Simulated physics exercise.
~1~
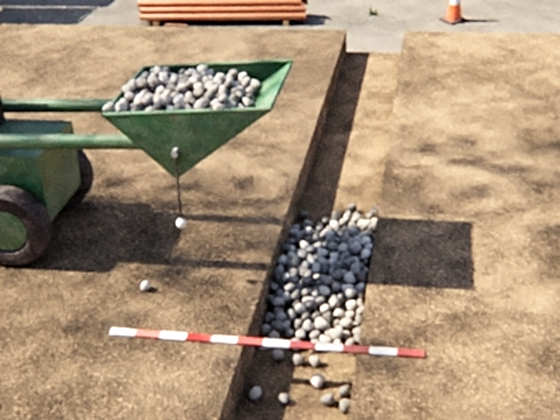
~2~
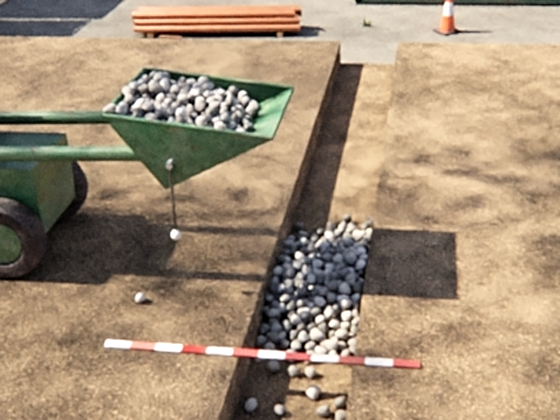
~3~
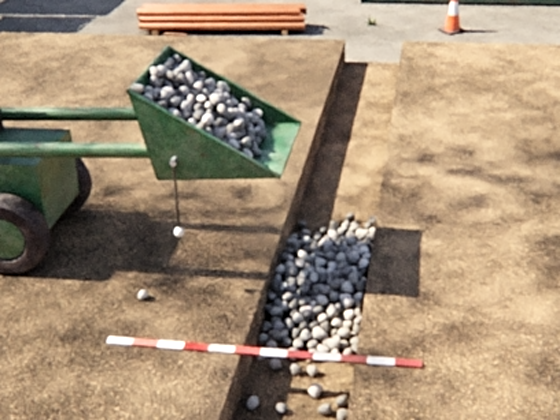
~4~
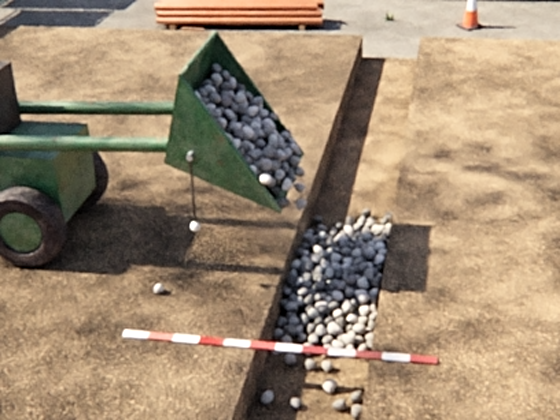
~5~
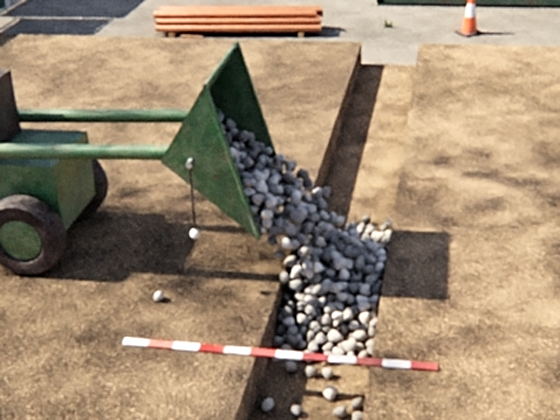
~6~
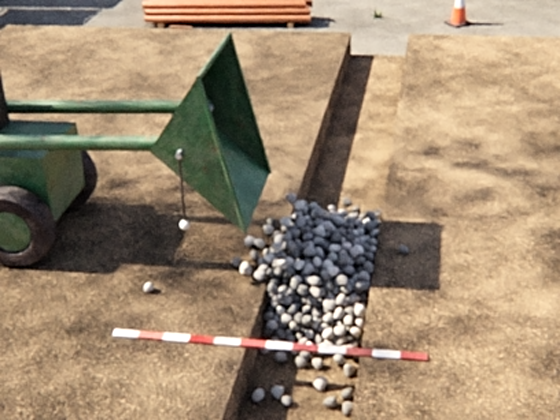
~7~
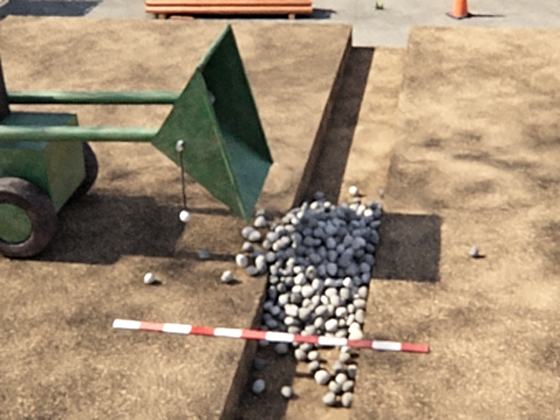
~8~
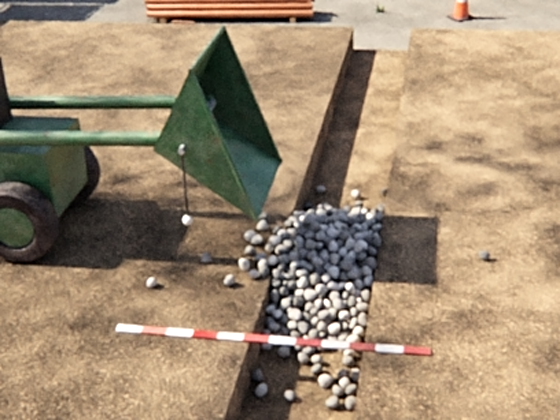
On a dirt site, a green loader tipping its bucket and pouring grey cobbles onto a trench pile, a few landing outside.
